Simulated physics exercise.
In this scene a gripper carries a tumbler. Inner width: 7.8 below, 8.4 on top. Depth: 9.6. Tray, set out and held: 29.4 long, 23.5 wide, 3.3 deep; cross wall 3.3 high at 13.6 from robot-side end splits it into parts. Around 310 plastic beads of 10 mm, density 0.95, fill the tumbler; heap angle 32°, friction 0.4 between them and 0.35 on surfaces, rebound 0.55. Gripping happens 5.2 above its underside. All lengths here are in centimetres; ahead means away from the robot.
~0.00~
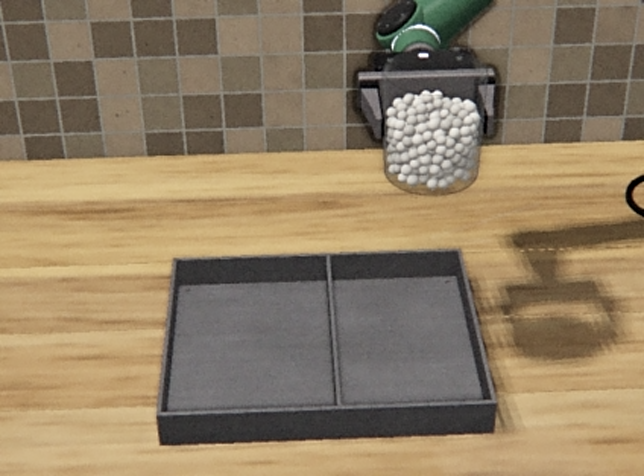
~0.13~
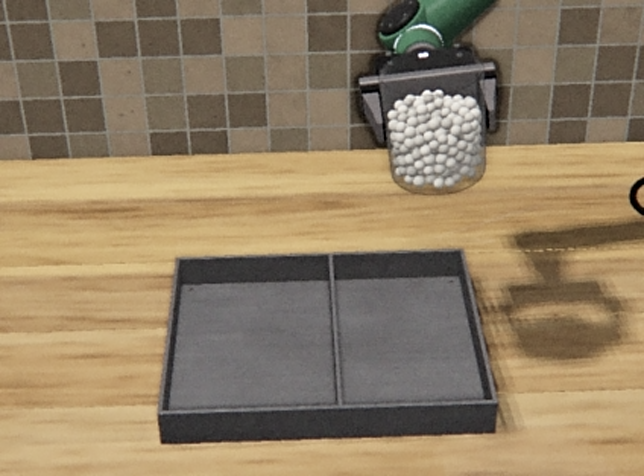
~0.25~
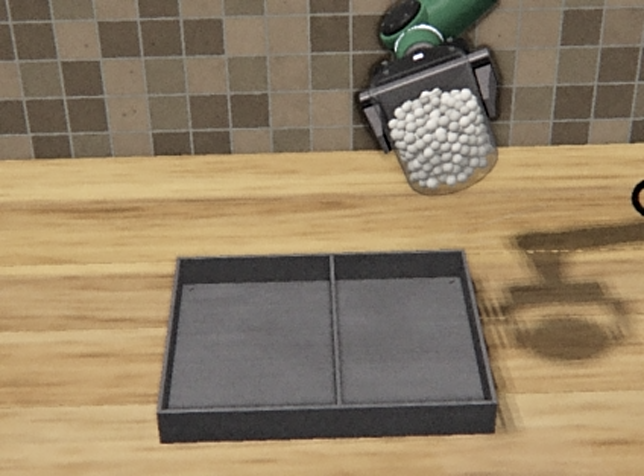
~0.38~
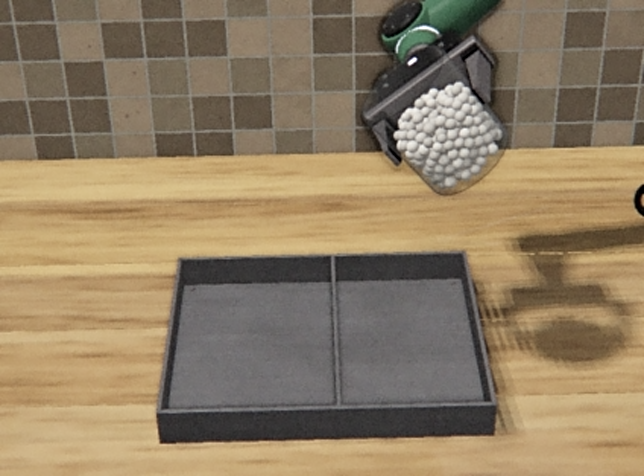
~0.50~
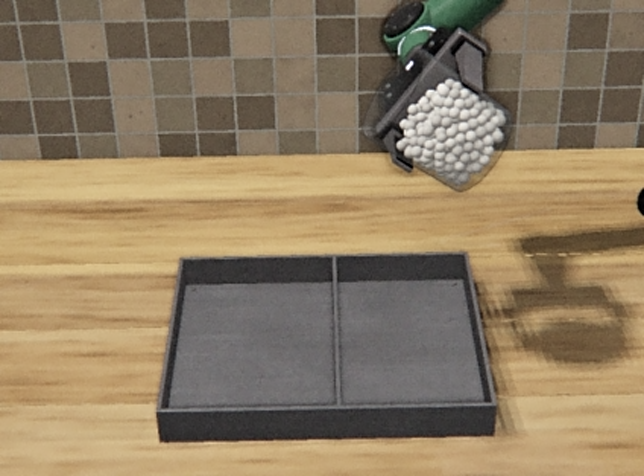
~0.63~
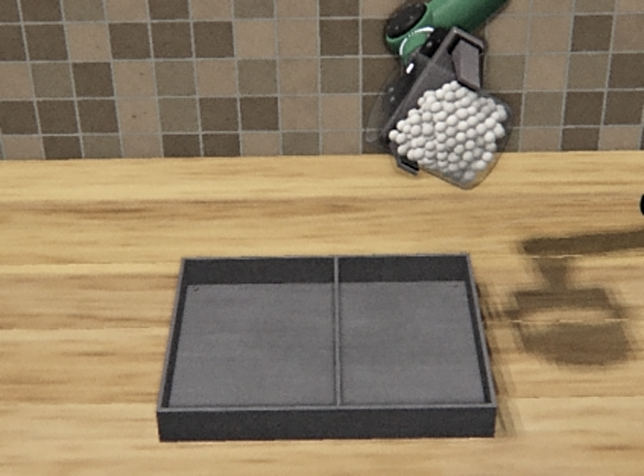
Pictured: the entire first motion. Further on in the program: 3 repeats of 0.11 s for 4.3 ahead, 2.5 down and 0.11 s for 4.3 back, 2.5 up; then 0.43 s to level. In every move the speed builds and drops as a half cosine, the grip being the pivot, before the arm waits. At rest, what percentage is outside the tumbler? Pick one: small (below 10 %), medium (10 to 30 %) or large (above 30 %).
Medium.
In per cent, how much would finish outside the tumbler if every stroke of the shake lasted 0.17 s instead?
Estimate: Near 5 per cent.
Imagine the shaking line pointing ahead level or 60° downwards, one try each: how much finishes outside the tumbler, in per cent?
First try some 40 %, second try some 5 %.
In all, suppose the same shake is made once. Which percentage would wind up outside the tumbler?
10 %.
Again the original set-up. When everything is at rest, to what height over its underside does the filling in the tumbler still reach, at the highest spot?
About 8.0 cm.
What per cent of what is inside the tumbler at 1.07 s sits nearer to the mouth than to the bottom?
Around 40 percent.
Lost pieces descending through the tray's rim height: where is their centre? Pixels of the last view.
Look at roughly (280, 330) in the last picture.
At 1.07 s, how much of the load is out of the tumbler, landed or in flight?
Near 10 in a hundred parts have gone so far.
After 1.07 s, tilted 59° forward, highest piece 28 above the table; 280 in the tumbler, 14 in the far-side part, 2 on the table or floor, 12 in flight or on a rim.
After 1.50 s, tilted 30° forward, highest piece 28 above the table; 256 in the tumbler, 30 in the far-side part, 9 on the table or floor, 6 in the robot-side part, 7 in flight or on a rim.
After 1.92 s, level, highest piece 28 above the table; 256 in the tumbler, 32 in the far-side part, 13 on the table or floor, 7 in the robot-side part.
After 2.97 s, level, highest piece 28 above the table; 256 in the tumbler, 32 in the far-side part, 13 on the table or floor, 7 in the robot-side part.
In the end, 256 in the tumbler, 32 in the far-side part, 13 on the table or floor, 7 in the robot-side part. That is 17 % outside the tumbler.
